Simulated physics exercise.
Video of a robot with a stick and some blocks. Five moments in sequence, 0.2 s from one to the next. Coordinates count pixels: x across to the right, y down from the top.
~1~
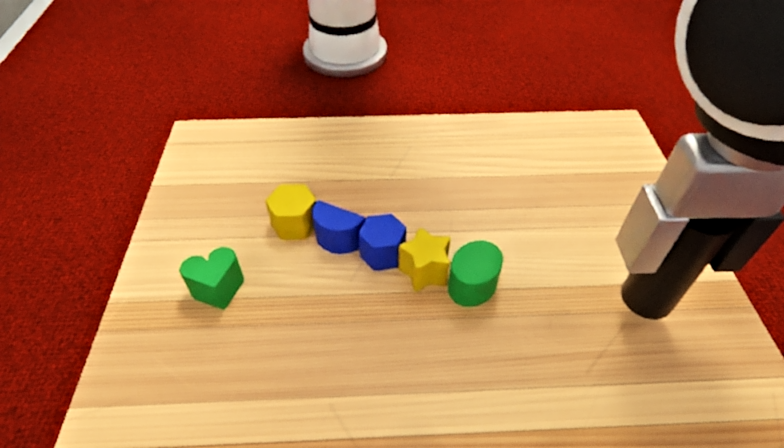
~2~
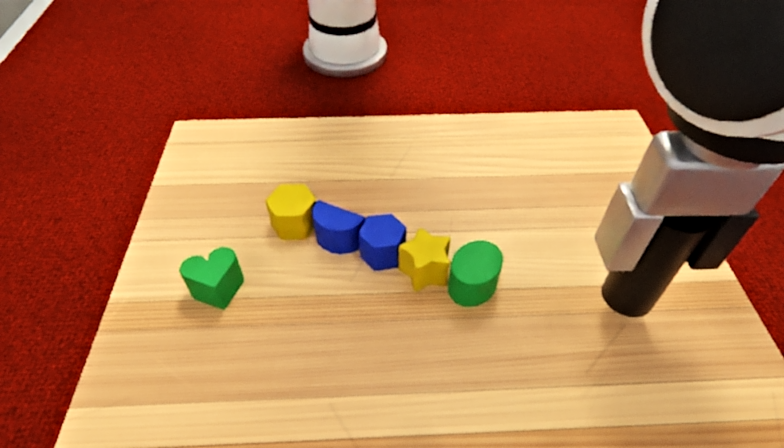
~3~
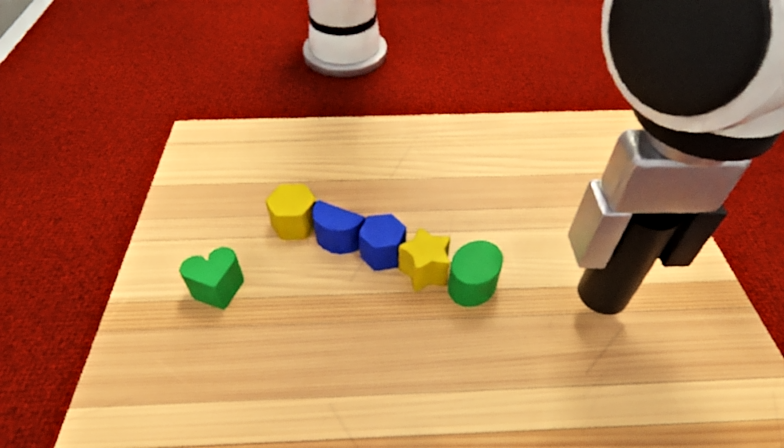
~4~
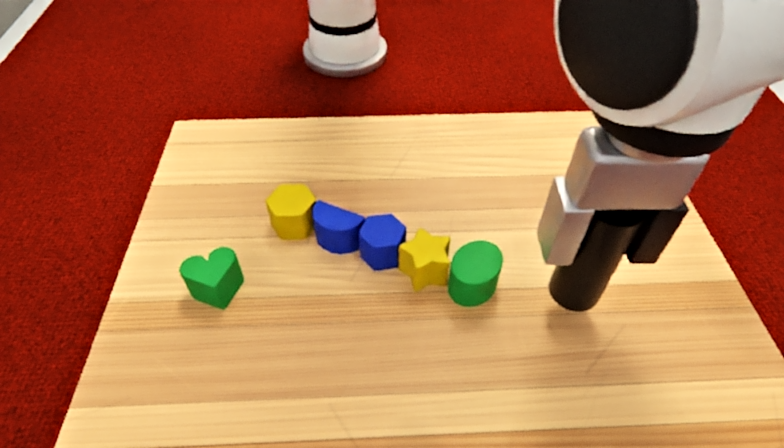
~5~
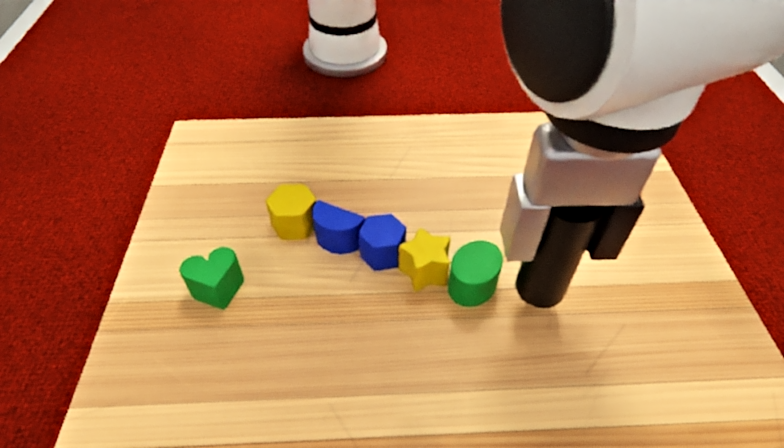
On a wooden board over red carpet, a robot arm slid its black stick left from the right side, close beside a green block, while the row of blocks and the green heart stayed still.
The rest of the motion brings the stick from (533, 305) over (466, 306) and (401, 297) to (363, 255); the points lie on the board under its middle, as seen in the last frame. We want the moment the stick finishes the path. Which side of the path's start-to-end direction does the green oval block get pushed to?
The answer is left: Facing from the path's start to its end, that's where the green oval block shifts.
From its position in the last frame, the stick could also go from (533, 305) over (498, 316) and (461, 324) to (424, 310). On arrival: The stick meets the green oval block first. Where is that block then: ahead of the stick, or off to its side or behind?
When the path is over, you would find the green oval block off to the side or behind the stick.
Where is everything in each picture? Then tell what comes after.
Stick tip (646, 298); block tops, yellow hexagon (291, 199); blue half-round block (335, 216); blue hexagon (383, 229); yellow star-shaped block (427, 247); green oval block (478, 261), in the first frame.
Stick (627, 296); blocks unchanged, in the second frame.
Stick (602, 294); blocks unchanged, in the third frame.
Stick (573, 291); blocks unchanged, in the fourth frame.
Stick (540, 288); yellow hexagon (291, 199); blue half-round block (335, 216); blue hexagon (383, 229); yellow star-shaped block (427, 247); green oval block (478, 261), in the fifth frame.
The first path, step by step. One third of the way, stick (469, 289); yellow hexagon (280, 196), turned 15° anticlockwise; blue half-round block (330, 201), turned 25° anticlockwise; blue hexagon (365, 220), turned 65° clockwise; yellow star-shaped block (382, 253), turned 15° clockwise; green oval block (425, 265), turned 15° anticlockwise.
Two thirds of the way, stick (401, 280); yellow hexagon (279, 195), turned 20° anticlockwise; blue half-round block (332, 188), turned 55° anticlockwise; blue hexagon (350, 213); yellow star-shaped block (316, 245), turned 15° clockwise; green oval block (357, 257), turned 15° anticlockwise.
At the end, stick (362, 237); yellow hexagon (279, 195), turned 20° anticlockwise; blue half-round block (330, 168), turned 85° anticlockwise; blue hexagon (334, 197), turned 200° clockwise; yellow star-shaped block (272, 239), turned 15° anticlockwise; green oval block (315, 232), turned 45° anticlockwise.
